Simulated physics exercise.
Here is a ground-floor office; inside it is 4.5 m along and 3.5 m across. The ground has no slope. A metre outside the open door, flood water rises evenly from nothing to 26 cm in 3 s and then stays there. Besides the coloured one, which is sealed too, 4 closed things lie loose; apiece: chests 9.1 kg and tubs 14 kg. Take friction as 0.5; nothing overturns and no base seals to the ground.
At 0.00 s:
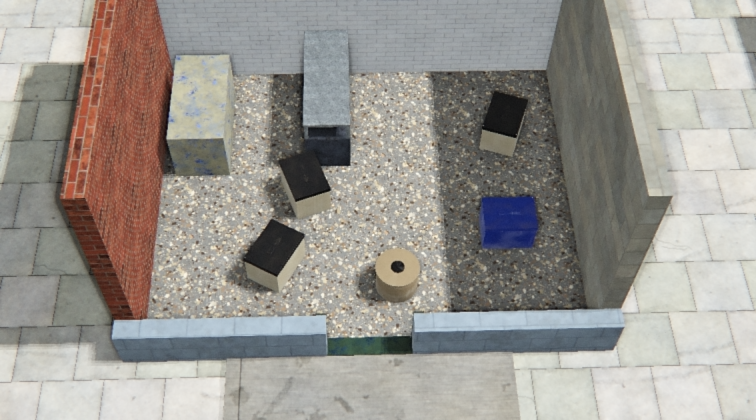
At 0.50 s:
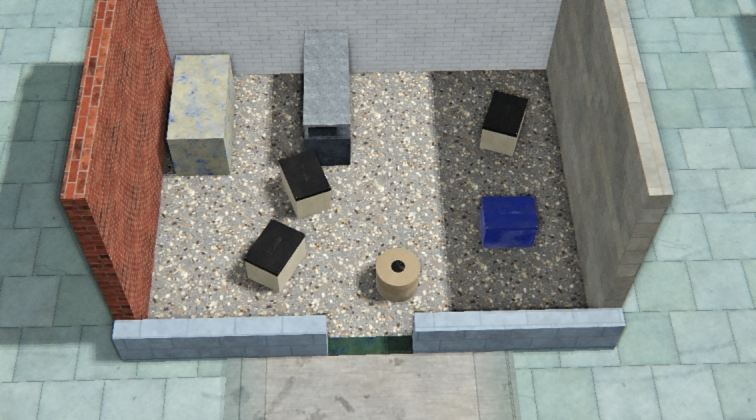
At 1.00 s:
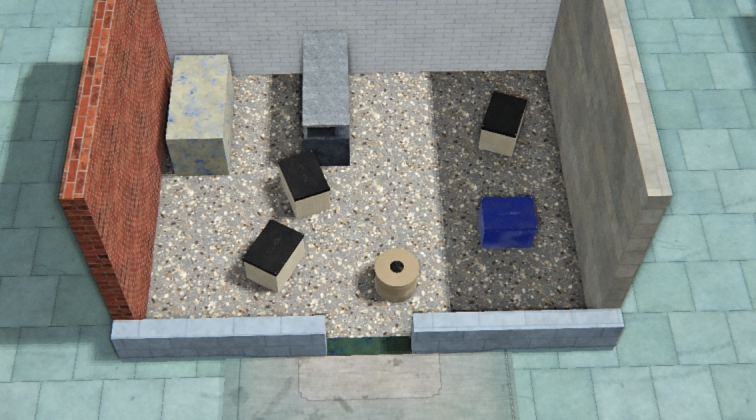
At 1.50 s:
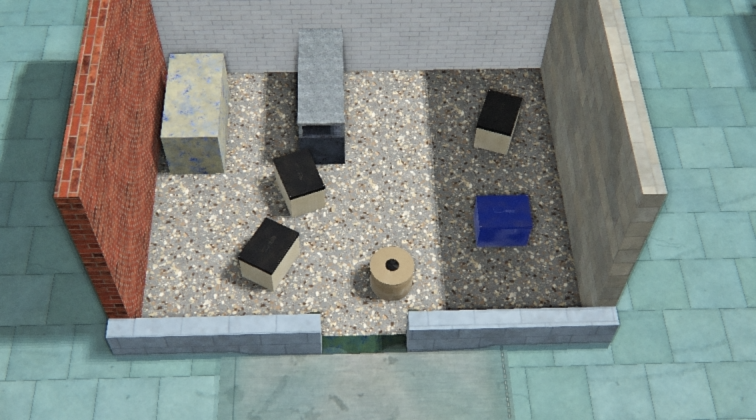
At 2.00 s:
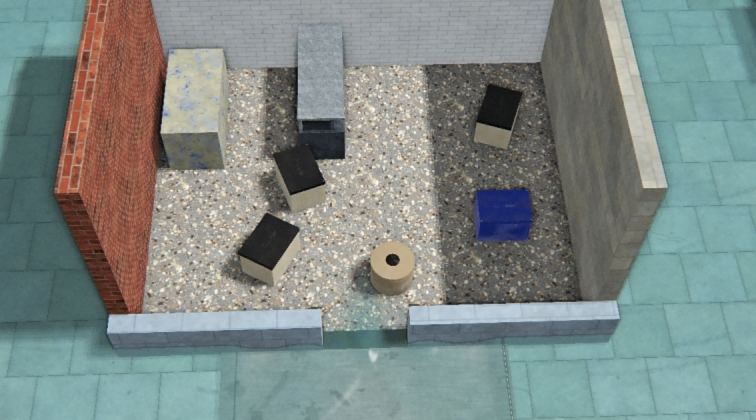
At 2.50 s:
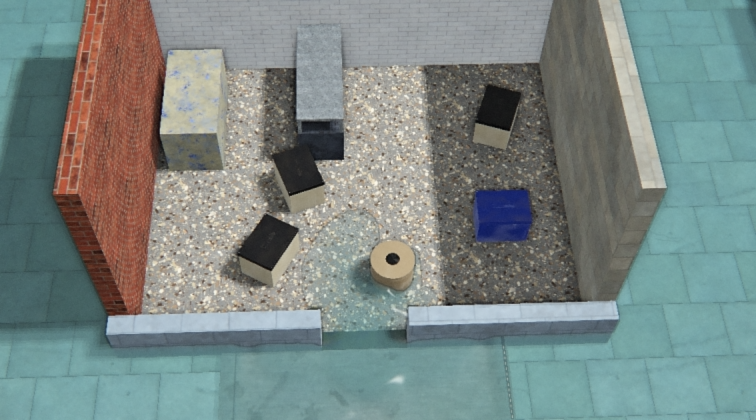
The clip opens on a walled room seen from above, with a blue chest, dark-topped boxes and a round tan tub on a speckled floor. Greenish water spreads over the paving outside, then slips through the front opening and reaches around the tub, while the objects stay in place.
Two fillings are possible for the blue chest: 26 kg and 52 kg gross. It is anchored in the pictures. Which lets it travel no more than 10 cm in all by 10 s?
For it, the lower weight is enough.
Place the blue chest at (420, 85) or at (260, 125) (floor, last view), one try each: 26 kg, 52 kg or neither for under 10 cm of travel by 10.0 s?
In turn: Only the larger holds; it takes the larger.
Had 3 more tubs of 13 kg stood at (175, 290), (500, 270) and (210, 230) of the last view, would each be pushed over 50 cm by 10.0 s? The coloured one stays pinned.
In turn: Less, short of it, short of it.
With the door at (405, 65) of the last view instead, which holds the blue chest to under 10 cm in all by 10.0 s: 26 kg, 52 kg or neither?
Then only the larger load is enough.
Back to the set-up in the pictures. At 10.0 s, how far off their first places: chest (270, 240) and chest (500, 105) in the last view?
In that order: 60 cm, 80 cm.
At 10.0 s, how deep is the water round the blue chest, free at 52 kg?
Roughly 8 cm.
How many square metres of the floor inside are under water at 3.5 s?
Some 5.0 m2.
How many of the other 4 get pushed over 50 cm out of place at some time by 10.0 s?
I count 4.
After 3.5 s the blue chest would be 0 cm from its start with 26 kg and 0 cm from its start with 52 kg; 1 cm of water round it then.
After 4.5 s the blue chest would be 0 cm from its start with 26 kg and 0 cm from its start with 52 kg; 4 cm of water round it then.
After 7.0 s the blue chest would be 0 cm from its start with 26 kg and 0 cm from its start with 52 kg; 4 cm of water round it then.
After 10.0 s the blue chest would be 0 cm from its start with 26 kg and 0 cm from its start with 52 kg; 8 cm of water round it then.
